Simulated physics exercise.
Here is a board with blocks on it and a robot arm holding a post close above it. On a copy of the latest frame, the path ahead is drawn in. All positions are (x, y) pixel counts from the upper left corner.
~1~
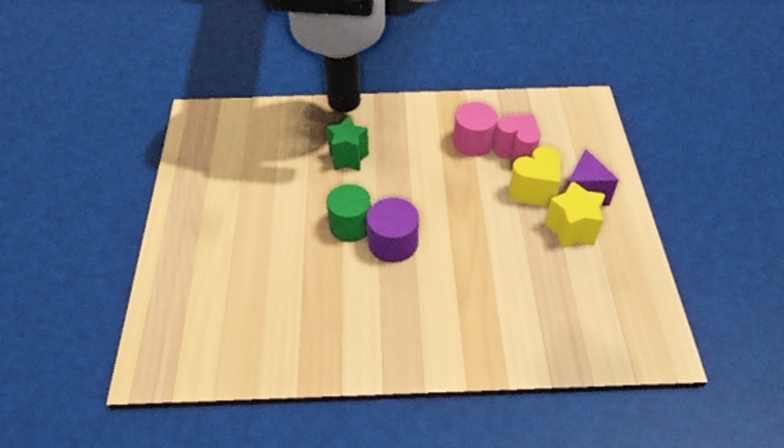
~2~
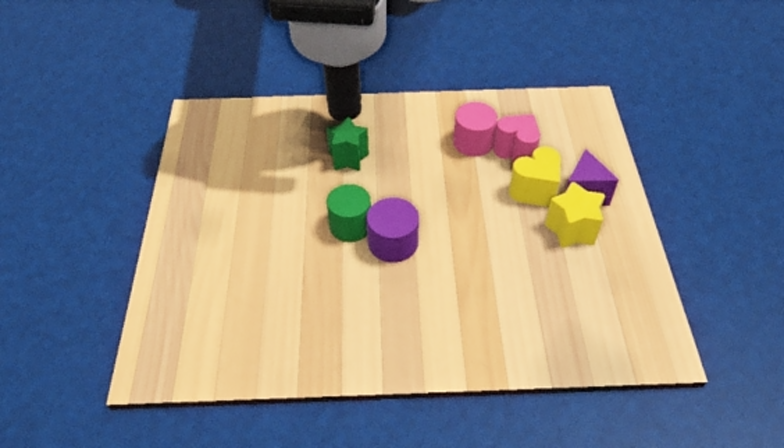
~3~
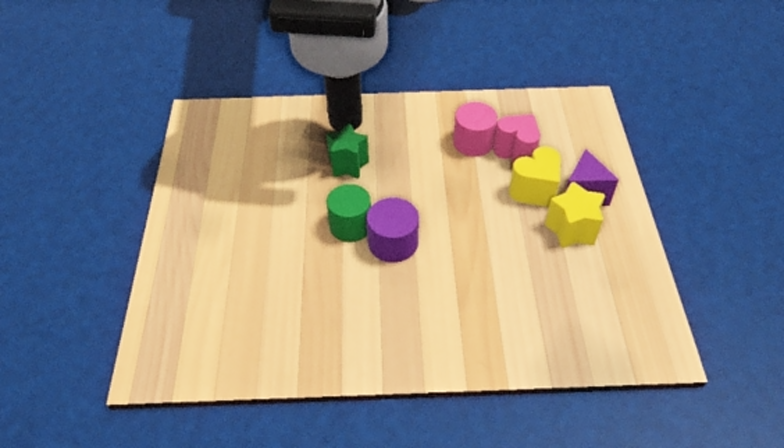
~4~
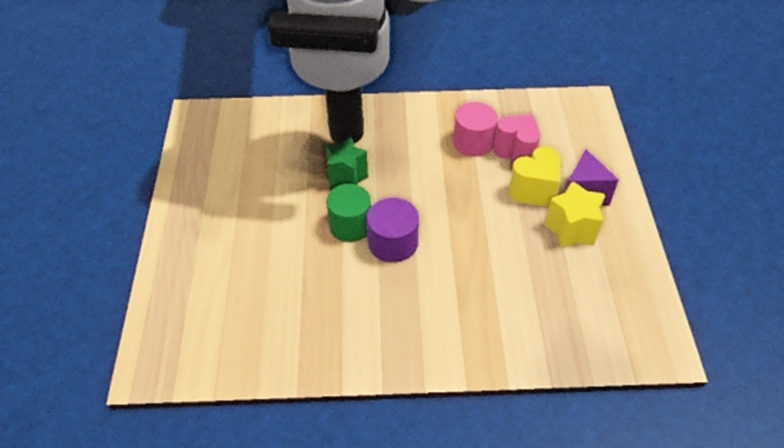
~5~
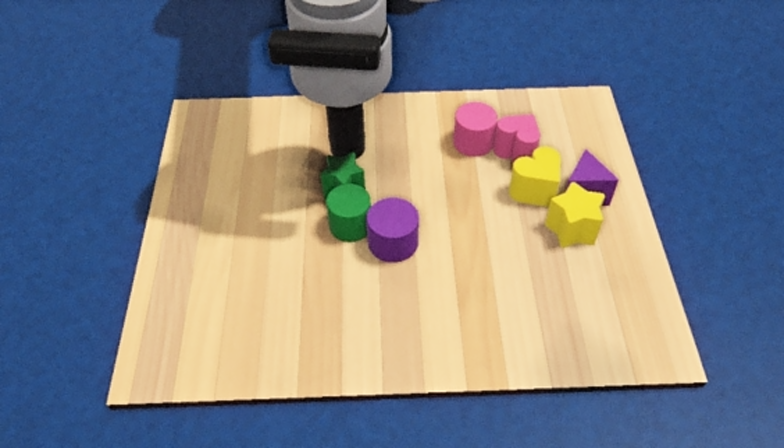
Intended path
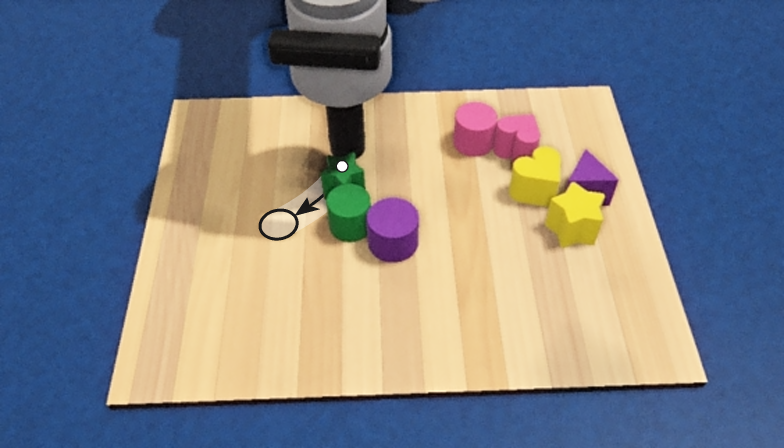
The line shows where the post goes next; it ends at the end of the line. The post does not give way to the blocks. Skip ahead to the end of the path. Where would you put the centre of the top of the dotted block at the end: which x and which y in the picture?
Top centre: (304, 217).
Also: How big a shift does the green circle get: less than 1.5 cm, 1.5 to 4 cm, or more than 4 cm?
Distance: Between 1.5 and 4 cm.
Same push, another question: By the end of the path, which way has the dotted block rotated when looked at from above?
I'd predict that, seen from above, the dotted block rotates counter-clockwise.
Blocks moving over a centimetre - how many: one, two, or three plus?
That's two.
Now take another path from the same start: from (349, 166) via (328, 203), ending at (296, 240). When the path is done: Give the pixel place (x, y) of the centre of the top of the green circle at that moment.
Near (338, 246).
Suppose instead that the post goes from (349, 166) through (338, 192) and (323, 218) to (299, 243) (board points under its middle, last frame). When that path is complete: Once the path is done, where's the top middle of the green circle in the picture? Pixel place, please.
Final place: (336, 255).
The line goes from (349, 166) over (320, 198) to (279, 224); the dot is on the green star.
What follows on the original path. One third of the way, post at (329, 172); green star at (326, 187); green circle at (344, 215).
Two thirds of the way, post at (305, 191); green star at (310, 210), turned 15° anticlockwise; green circle at (342, 226).
At the end, post at (275, 208); green star at (304, 217), turned 35° anticlockwise; green circle at (342, 226); purple circle unmoved.
